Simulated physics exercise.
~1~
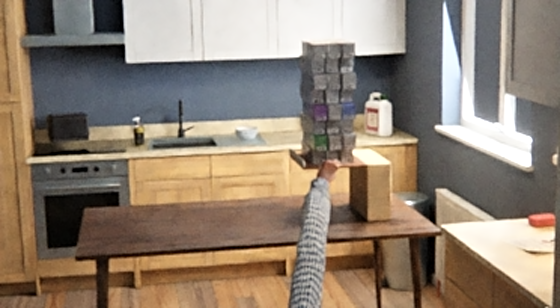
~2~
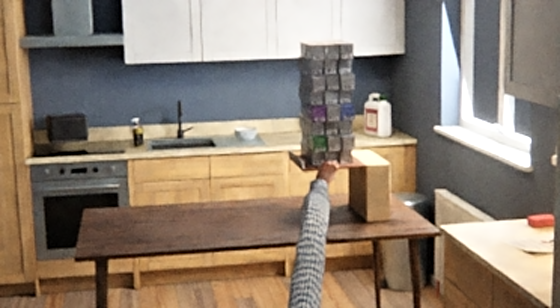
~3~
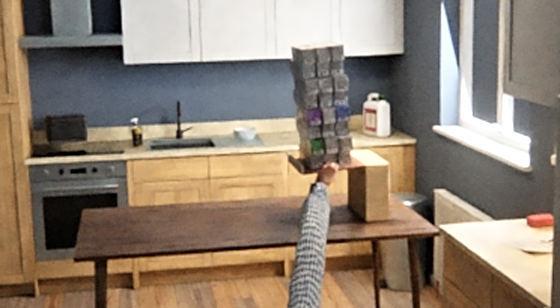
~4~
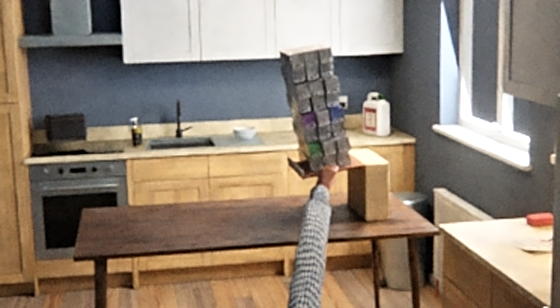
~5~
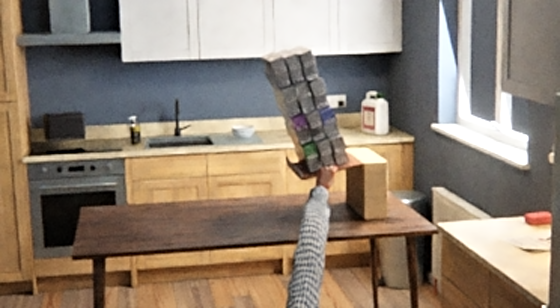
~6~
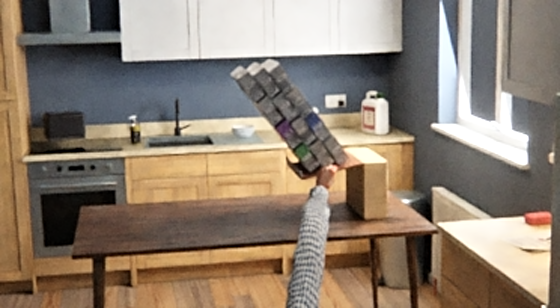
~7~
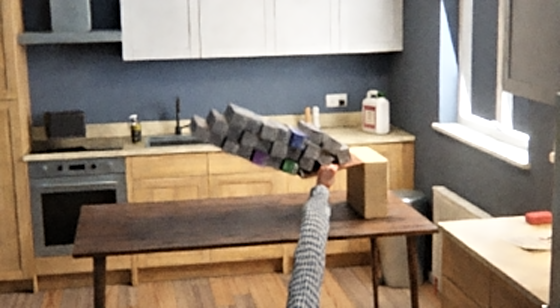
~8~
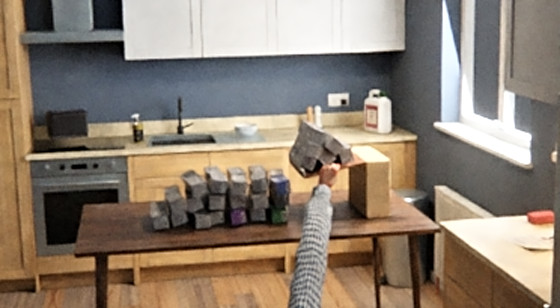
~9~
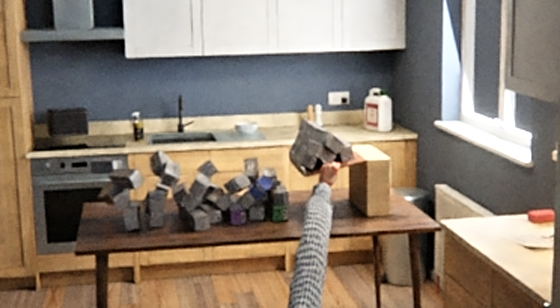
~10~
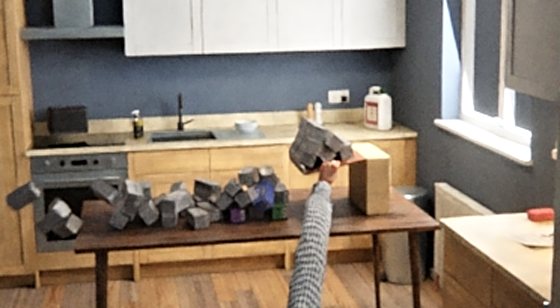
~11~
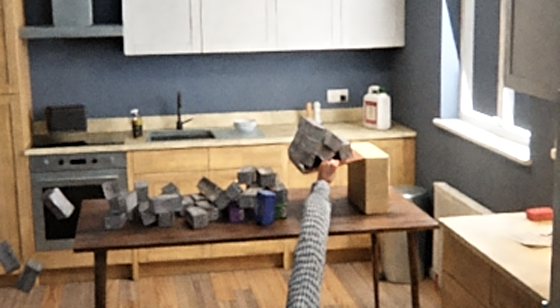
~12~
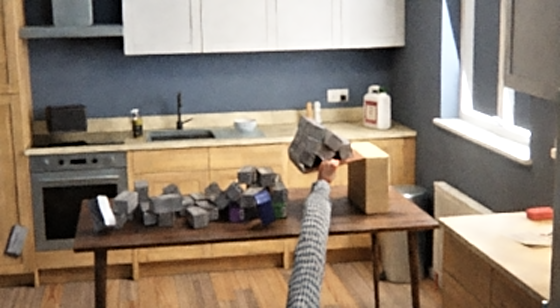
A tall stack of grey packets leans left, topples and scatters across the wooden table.
